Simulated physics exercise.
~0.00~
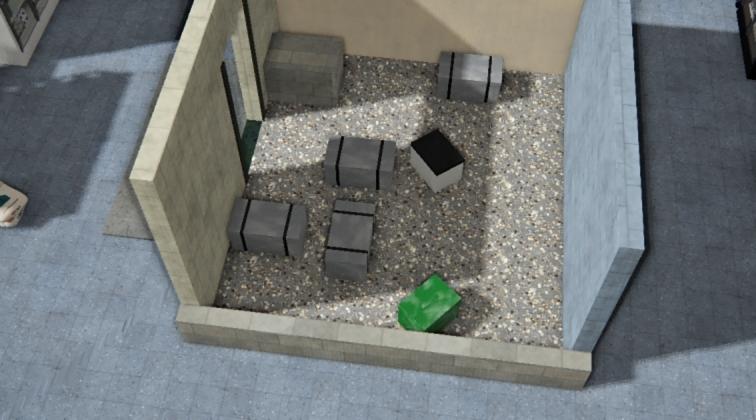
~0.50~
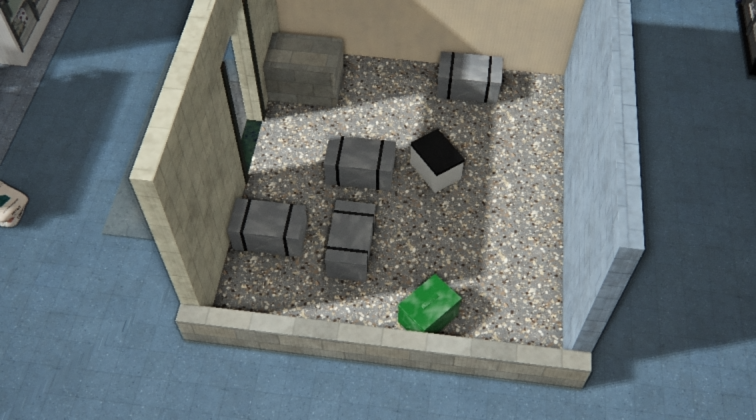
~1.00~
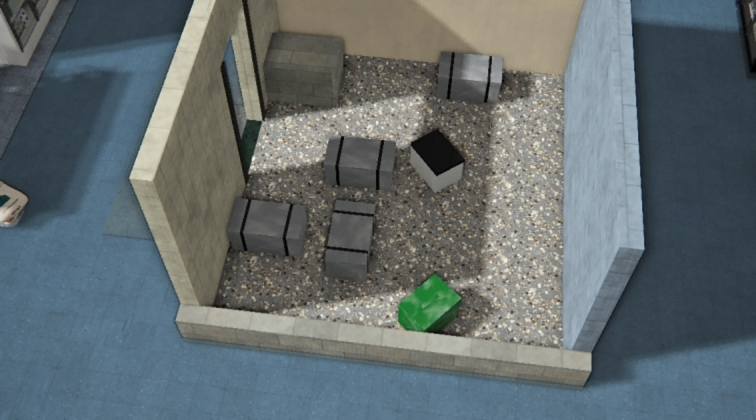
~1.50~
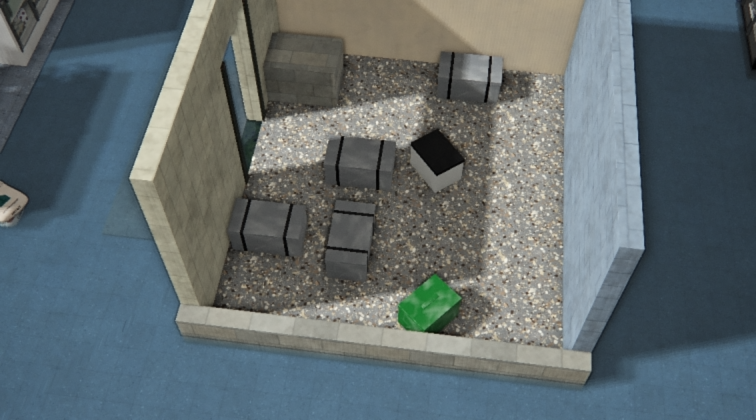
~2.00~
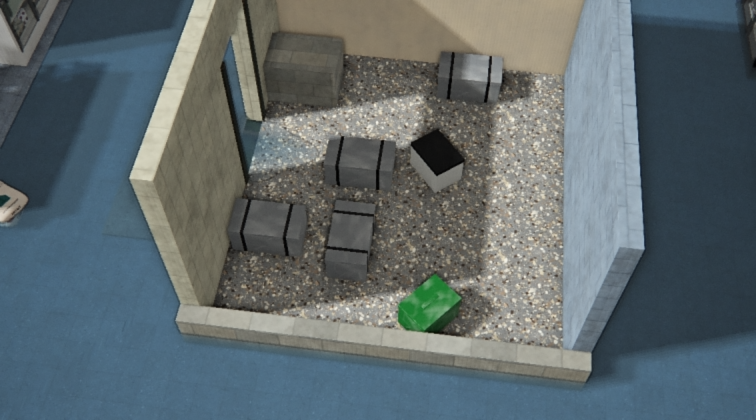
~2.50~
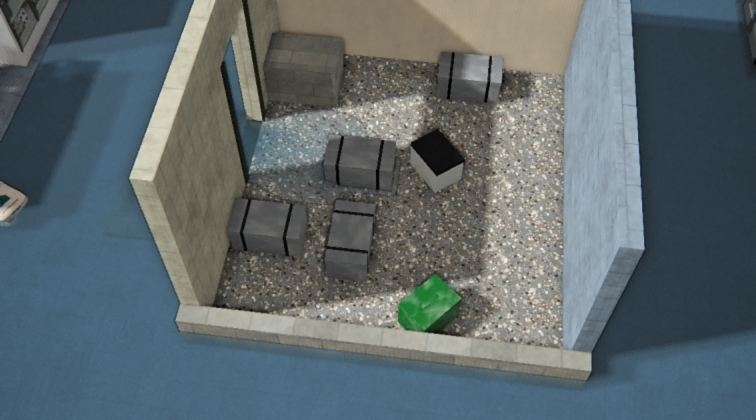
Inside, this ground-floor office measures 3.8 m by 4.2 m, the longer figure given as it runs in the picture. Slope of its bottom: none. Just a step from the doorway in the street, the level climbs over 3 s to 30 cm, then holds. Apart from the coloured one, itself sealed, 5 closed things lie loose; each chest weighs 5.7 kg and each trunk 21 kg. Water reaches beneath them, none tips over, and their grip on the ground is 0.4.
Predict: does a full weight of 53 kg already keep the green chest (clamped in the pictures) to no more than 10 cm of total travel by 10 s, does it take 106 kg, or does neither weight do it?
53 kg already does.
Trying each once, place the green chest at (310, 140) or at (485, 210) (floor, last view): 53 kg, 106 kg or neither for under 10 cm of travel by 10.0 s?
Going in order: Heavier weight required, both weights work.
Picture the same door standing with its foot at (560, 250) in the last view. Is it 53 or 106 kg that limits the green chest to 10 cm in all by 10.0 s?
Moved there, the light choice works.
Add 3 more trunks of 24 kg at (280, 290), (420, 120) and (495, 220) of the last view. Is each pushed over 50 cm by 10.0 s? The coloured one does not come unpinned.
Taking them in turn, the first is inside the line, the second beyond the line and the third beyond the line.
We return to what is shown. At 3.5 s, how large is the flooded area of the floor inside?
That flooded area is roughly 5.5 m2.
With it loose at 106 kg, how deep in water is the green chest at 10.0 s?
Depth: Approx. 13 cm.
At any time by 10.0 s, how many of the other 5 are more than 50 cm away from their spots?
That comes to 4.
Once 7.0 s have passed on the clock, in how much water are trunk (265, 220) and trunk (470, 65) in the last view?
Depth approx. 4 cm / 11 cm.
After 3.5 s the green chest would be 0 cm from its start with 53 kg and 0 cm from its start with 106 kg; 0 cm of water round it then.
After 4.5 s the green chest would be 0 cm from its start with 53 kg and 0 cm from its start with 106 kg; 1 cm of water round it then.
After 7.0 s the green chest would be 0 cm from its start with 53 kg and 0 cm from its start with 106 kg; 6 cm of water round it then.
After 10.0 s the green chest would be 1 cm from its start with 53 kg and 0 cm from its start with 106 kg; 13 cm of water round it then.
